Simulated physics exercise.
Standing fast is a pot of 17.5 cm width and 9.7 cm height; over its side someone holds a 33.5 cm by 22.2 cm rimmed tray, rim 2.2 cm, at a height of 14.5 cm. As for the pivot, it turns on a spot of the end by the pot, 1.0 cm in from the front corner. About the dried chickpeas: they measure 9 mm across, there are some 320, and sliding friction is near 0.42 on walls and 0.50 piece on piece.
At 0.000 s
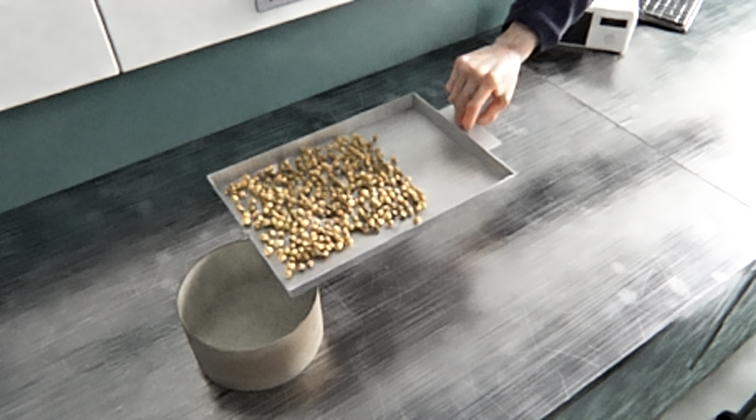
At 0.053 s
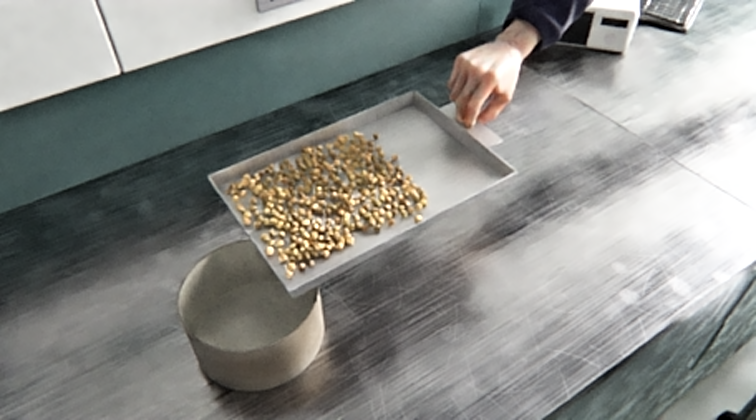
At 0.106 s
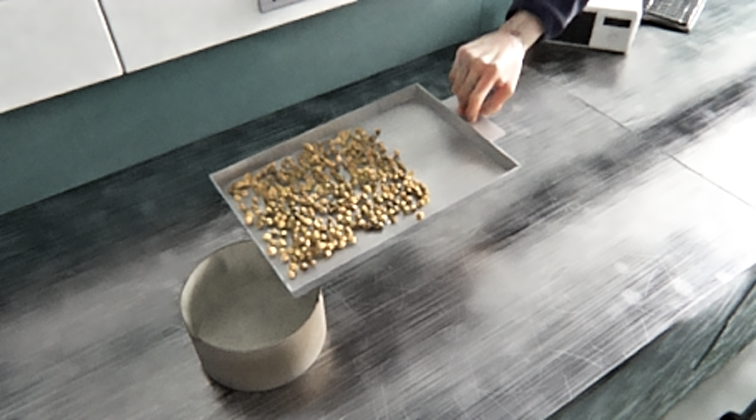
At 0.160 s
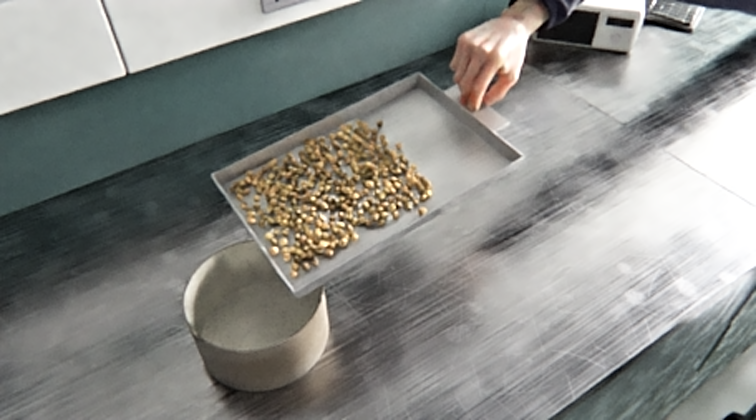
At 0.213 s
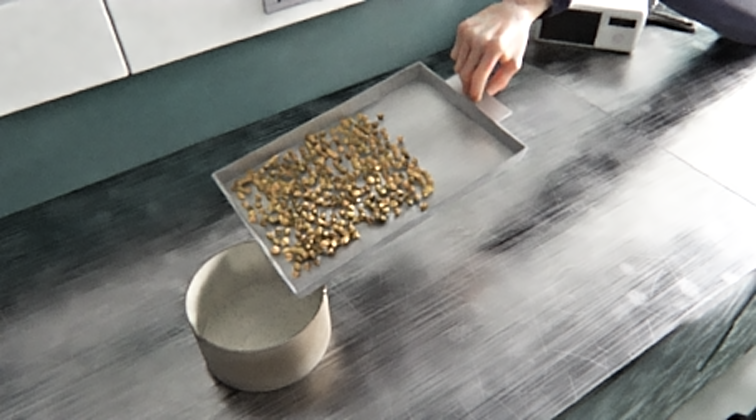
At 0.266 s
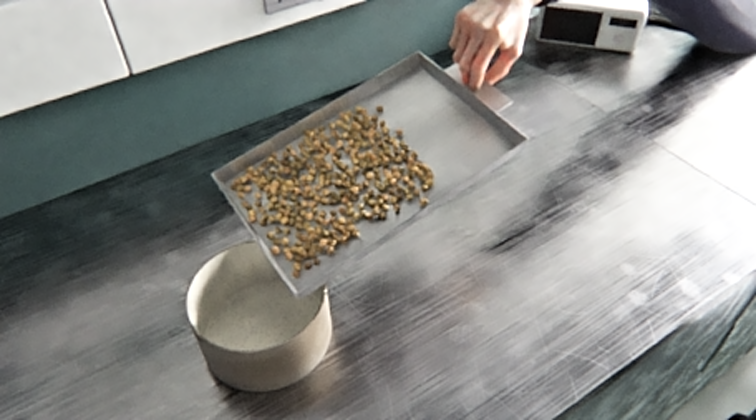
A hand slowly raises the right end of a tray of chickpeas over a pot.
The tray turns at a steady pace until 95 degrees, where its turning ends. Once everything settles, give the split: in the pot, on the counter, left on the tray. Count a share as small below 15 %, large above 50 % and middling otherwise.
Pot: Large. Counter: Middling. Tray: Small.
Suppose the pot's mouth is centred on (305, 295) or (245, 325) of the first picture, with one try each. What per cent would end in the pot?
The shares would be near 30 and 80 per cent respectively.
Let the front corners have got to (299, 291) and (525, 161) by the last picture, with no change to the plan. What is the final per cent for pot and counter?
You'd end with pot at 0 and counter at 100.
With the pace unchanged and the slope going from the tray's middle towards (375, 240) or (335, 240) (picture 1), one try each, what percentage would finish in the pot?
I'd put it at roughly 0 per cent for the first tilt and roughly 20 per cent for the second.
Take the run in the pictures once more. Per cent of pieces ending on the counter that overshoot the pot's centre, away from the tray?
Near 90 in a hundred.
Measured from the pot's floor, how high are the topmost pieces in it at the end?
Height: Approx. 3.0 cm.
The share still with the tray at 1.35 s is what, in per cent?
Close to 100 in a hundred.
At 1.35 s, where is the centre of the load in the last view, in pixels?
I reckon close to (255, 212).
Then, at 0.92 s, tilt 51 degrees; the tray holds 100 %, the pot 0 %.
Then, at 1.35 s, tilt 77 degrees; the tray holds 100 %, the pot 0 %.
After 1.86 s, tilt 95 degrees; the tray holds 10 %, the pot 55 %.
By 2.7 s all is still; pot 75 %, counter 25 %, tray 0 %.
